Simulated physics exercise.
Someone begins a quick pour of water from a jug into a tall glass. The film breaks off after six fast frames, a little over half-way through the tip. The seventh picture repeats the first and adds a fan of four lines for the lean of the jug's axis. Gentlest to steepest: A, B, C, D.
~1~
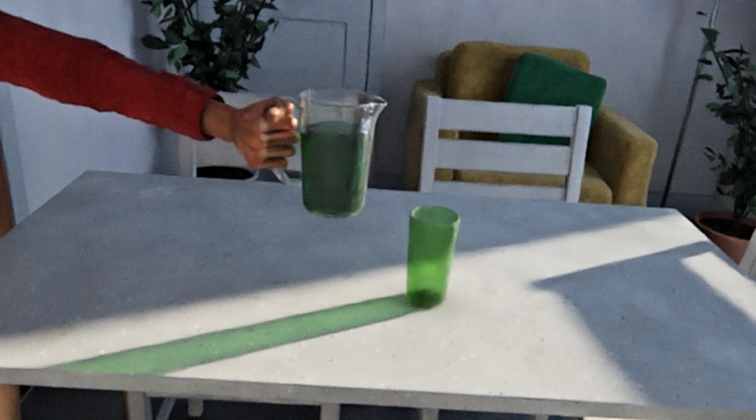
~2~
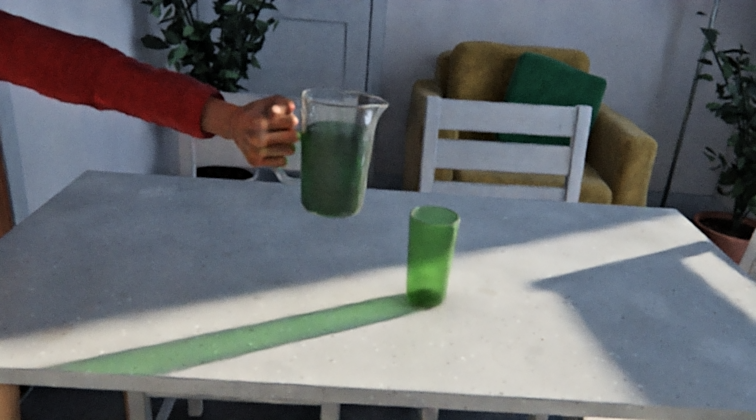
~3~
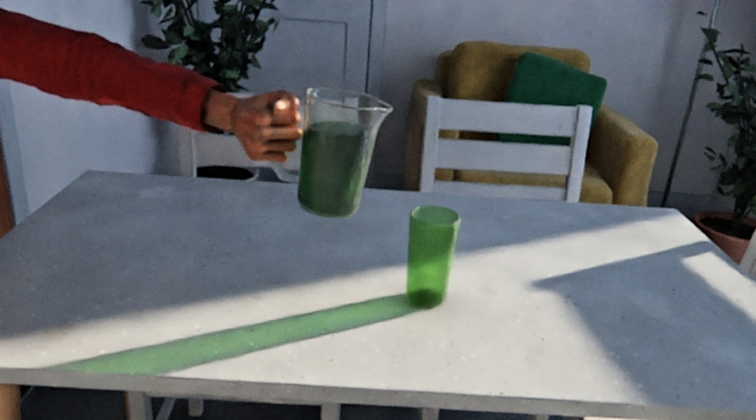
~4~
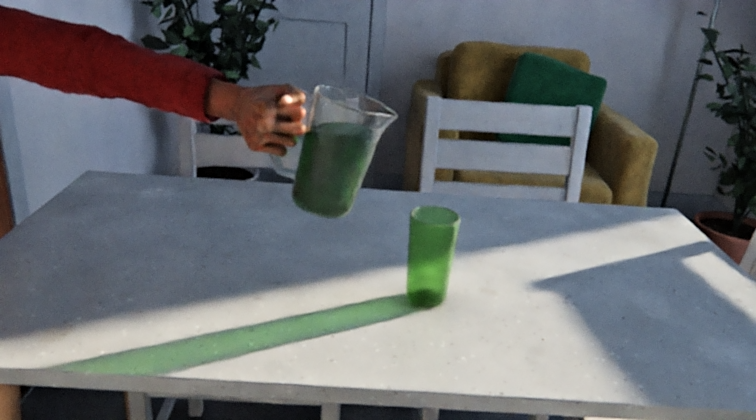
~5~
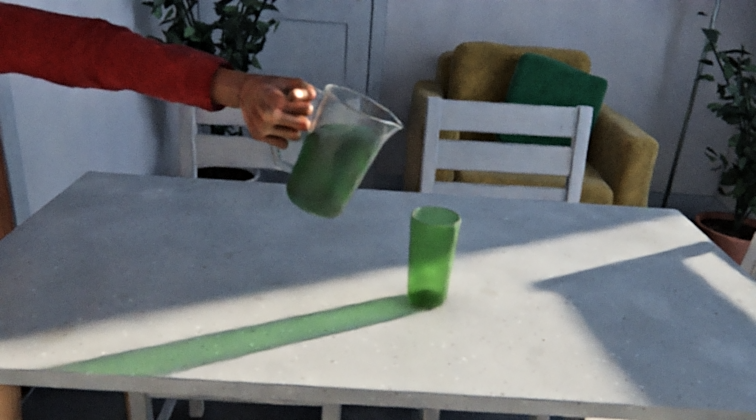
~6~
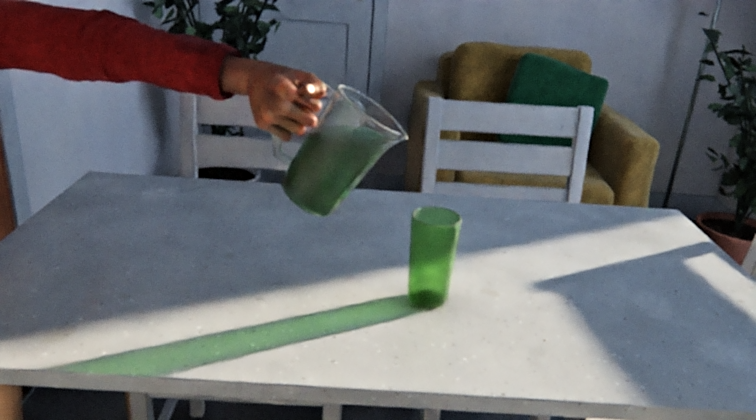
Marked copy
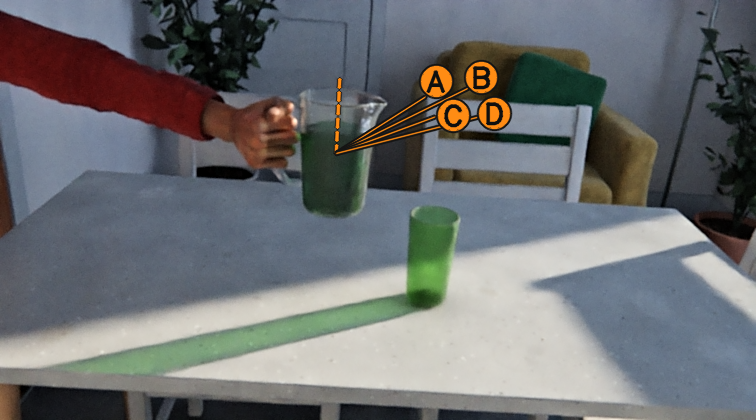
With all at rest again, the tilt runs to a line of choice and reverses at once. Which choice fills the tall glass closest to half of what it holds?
Line C does it best.
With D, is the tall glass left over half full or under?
Over half.
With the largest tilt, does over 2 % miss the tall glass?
No.
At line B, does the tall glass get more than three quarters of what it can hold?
No, it does not.
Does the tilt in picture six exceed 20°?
Yes, it does.
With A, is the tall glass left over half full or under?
Under half.
On the marked copy, A at (425, 97); B at (468, 88); C at (435, 116); D at (477, 117).
If A is chosen, the tall glass ends with about 18 % of what it can hold.
If B is chosen, the tall glass ends with about 31 % of what it can hold.
If C is chosen, the tall glass ends with about 48 % of what it can hold.
If D is chosen, the tall glass ends with about 70 % of what it can hold.
